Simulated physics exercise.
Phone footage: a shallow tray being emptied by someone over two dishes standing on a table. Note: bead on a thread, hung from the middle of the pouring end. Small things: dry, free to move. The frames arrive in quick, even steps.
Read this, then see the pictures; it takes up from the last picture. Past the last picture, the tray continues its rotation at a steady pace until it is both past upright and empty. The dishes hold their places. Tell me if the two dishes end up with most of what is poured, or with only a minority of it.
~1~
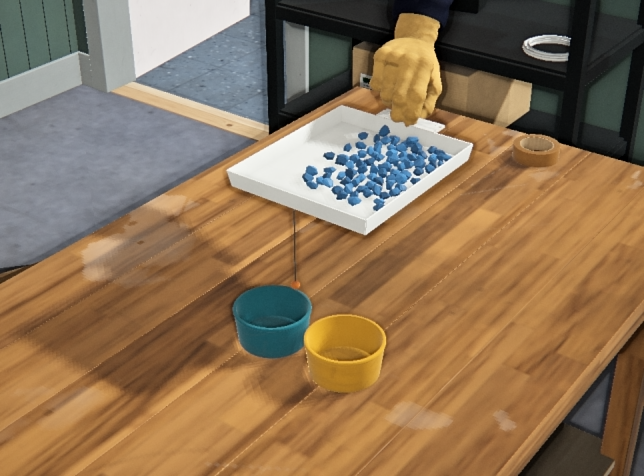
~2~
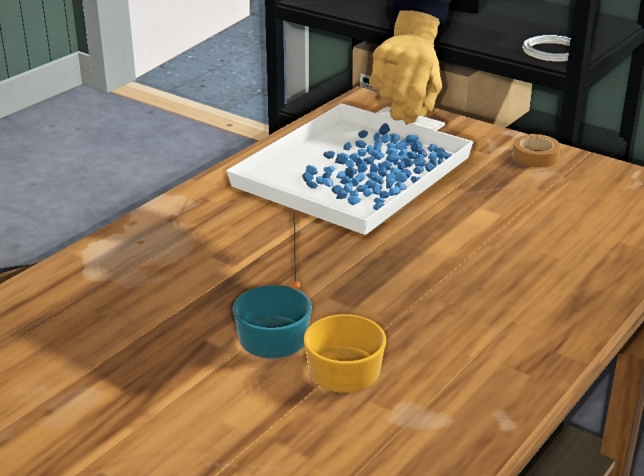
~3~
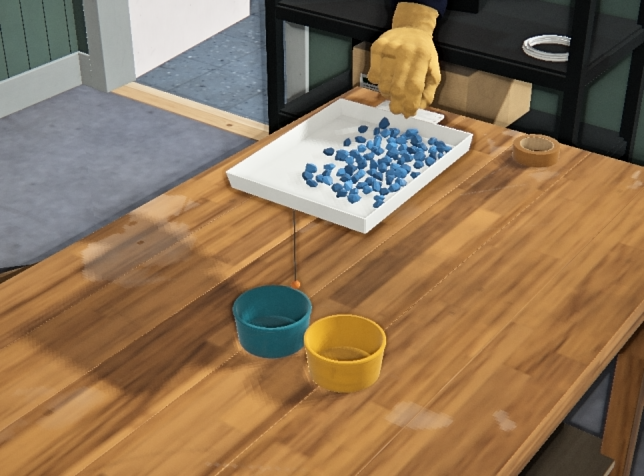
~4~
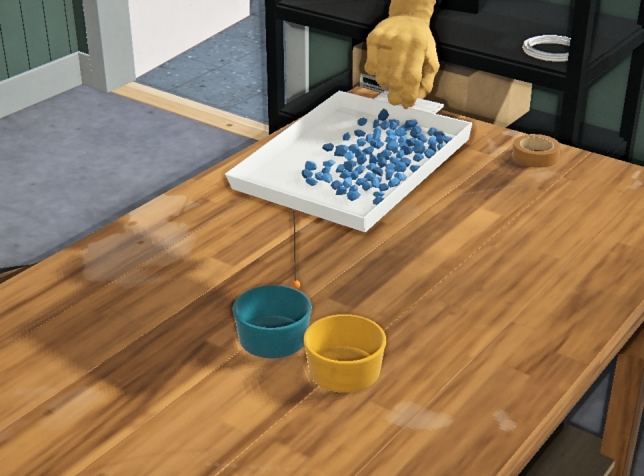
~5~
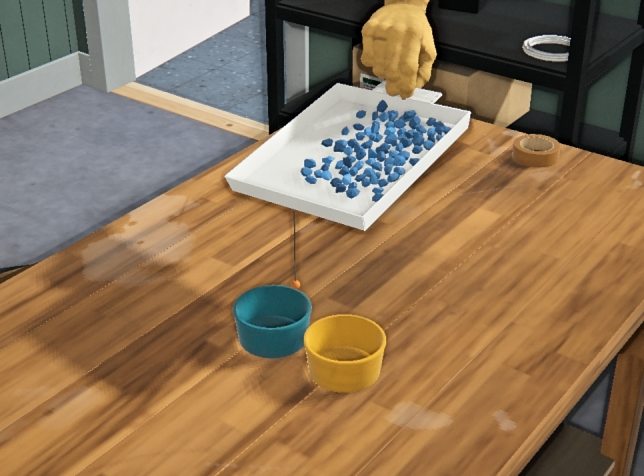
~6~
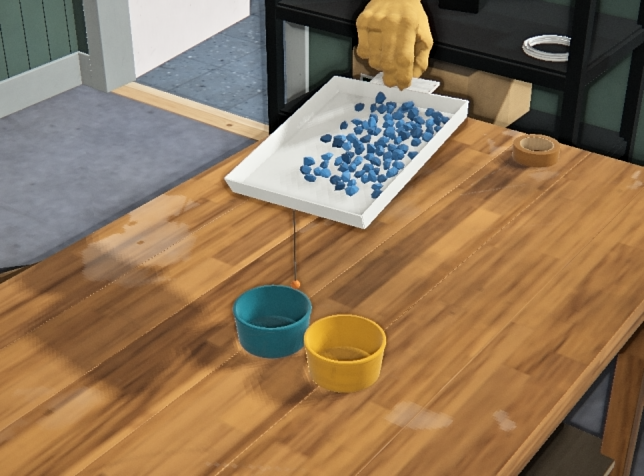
In the end the dishes save the lesser share of it.
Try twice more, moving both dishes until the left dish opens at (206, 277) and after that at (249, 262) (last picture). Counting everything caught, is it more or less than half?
Past half, then shy of half.
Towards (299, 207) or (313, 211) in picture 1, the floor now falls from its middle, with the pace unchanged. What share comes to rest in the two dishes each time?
60 %, give or take, and then 80 %.
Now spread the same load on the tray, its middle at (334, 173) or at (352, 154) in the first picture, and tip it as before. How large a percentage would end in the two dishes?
About 30 %, then about 30 %.
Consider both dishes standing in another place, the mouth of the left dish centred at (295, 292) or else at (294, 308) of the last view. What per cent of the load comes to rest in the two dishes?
Trial 1 0%, trial 2 20%.
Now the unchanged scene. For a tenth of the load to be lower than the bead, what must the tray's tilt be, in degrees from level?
It has tipped about 70 degrees.
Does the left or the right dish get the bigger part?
Result: The left of the two takes it.
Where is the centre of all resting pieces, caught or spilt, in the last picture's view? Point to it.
(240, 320).
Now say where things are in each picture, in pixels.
Corners of the pouring end at (232, 170) and (365, 218), level; middle of the load at (384, 169), aquarium stones; left dish at (249, 337); right dish at (322, 371); bead on its thread at (295, 285), in the first picture.
Corners of the pouring end at (231, 170) and (365, 217), level; middle of the load at (384, 167), in the second picture.
Corners of the pouring end at (231, 171) and (365, 217), tipped barely, lowest at the left corner; middle of the load at (383, 163), in the third picture.
Corners of the pouring end at (230, 173) and (363, 215), tipped a little, lowest at the left corner; middle of the load at (383, 157), in the fourth picture.
Corners of the pouring end at (229, 175) and (362, 214), tipped a little, lowest at the left corner; middle of the load at (382, 151), in the fifth picture.
Corners of the pouring end at (229, 177) and (361, 213), tipped a little, lowest at the left corner; middle of the load at (380, 145); left dish at (249, 337); right dish at (322, 371), in the sixth picture.
Soon, tray tipped steeply; nearly all on the tray; a stray few in the air.
A while on, tray tipped right over; about two thirds on the tray; a small part in the left dish; about a quarter outside both; a stray few in the air.
Towards the end, tray tipped past a quarter turn; about a third in the left dish; about two thirds outside both.
Finally, tray tipped past a quarter turn; none in the right dish; about a third in the left dish; about two thirds outside both.
